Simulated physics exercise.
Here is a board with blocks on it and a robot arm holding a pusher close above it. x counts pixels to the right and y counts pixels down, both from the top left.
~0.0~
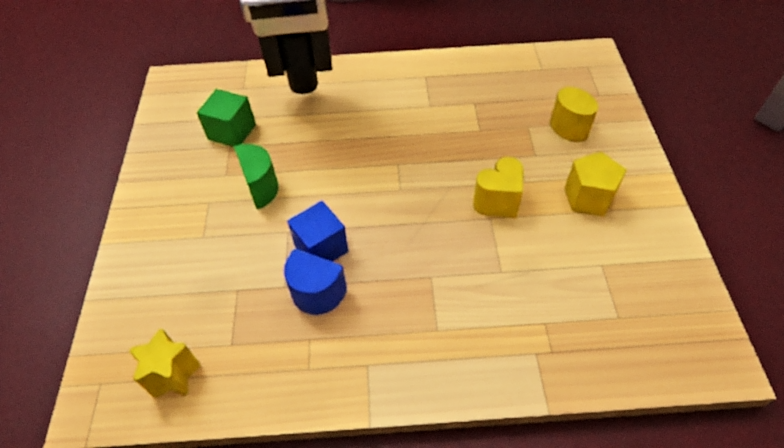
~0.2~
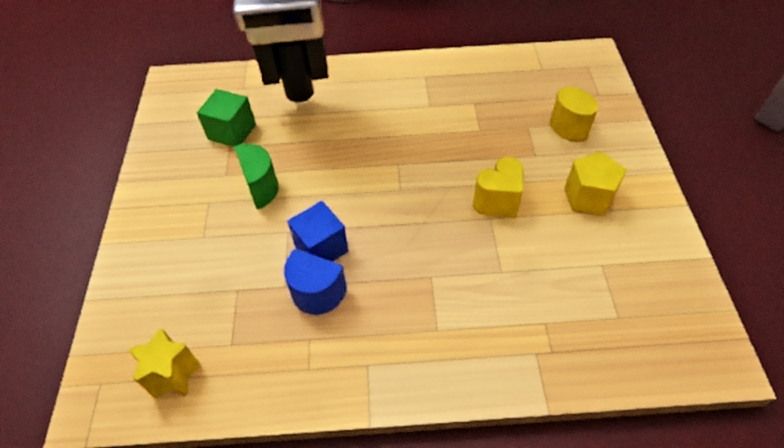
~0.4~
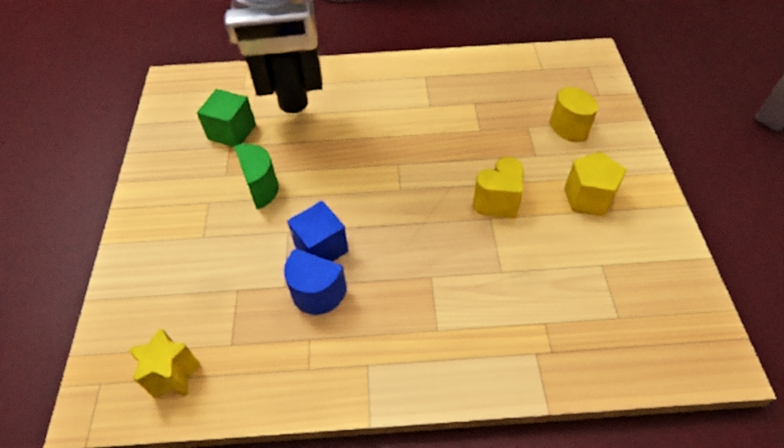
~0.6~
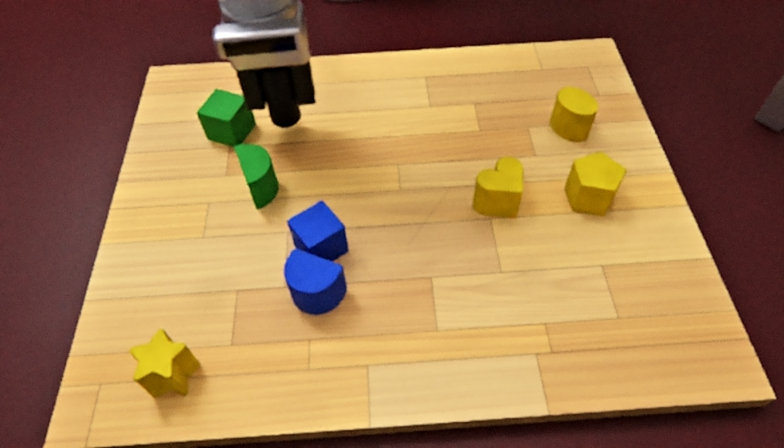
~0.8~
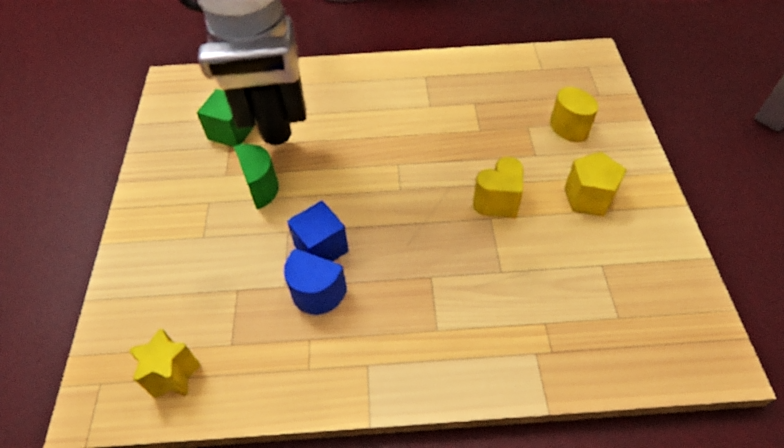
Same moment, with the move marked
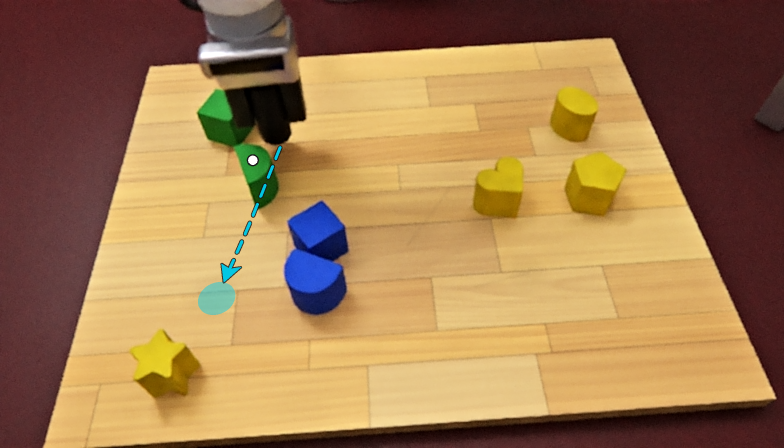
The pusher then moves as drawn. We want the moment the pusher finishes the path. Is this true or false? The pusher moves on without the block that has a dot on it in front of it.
False
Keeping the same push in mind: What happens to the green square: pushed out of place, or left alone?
That block stays.
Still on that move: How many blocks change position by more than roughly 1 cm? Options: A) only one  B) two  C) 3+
A (only one)
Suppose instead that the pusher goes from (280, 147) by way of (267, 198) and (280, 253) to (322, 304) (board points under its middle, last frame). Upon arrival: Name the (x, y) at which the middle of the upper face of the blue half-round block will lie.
It will likely be found at (348, 318).
Path on the board, straight from (280, 147) to (217, 298); the dot is on the green half-round block.
On the path given first. One third of the way, pusher (258, 179); green half-round block (239, 195).
Two thirds of the way, pusher (237, 230); green half-round block (216, 251).
At the end, pusher (210, 287); green square in place; green half-round block (197, 313), turned 35° anticlockwise.
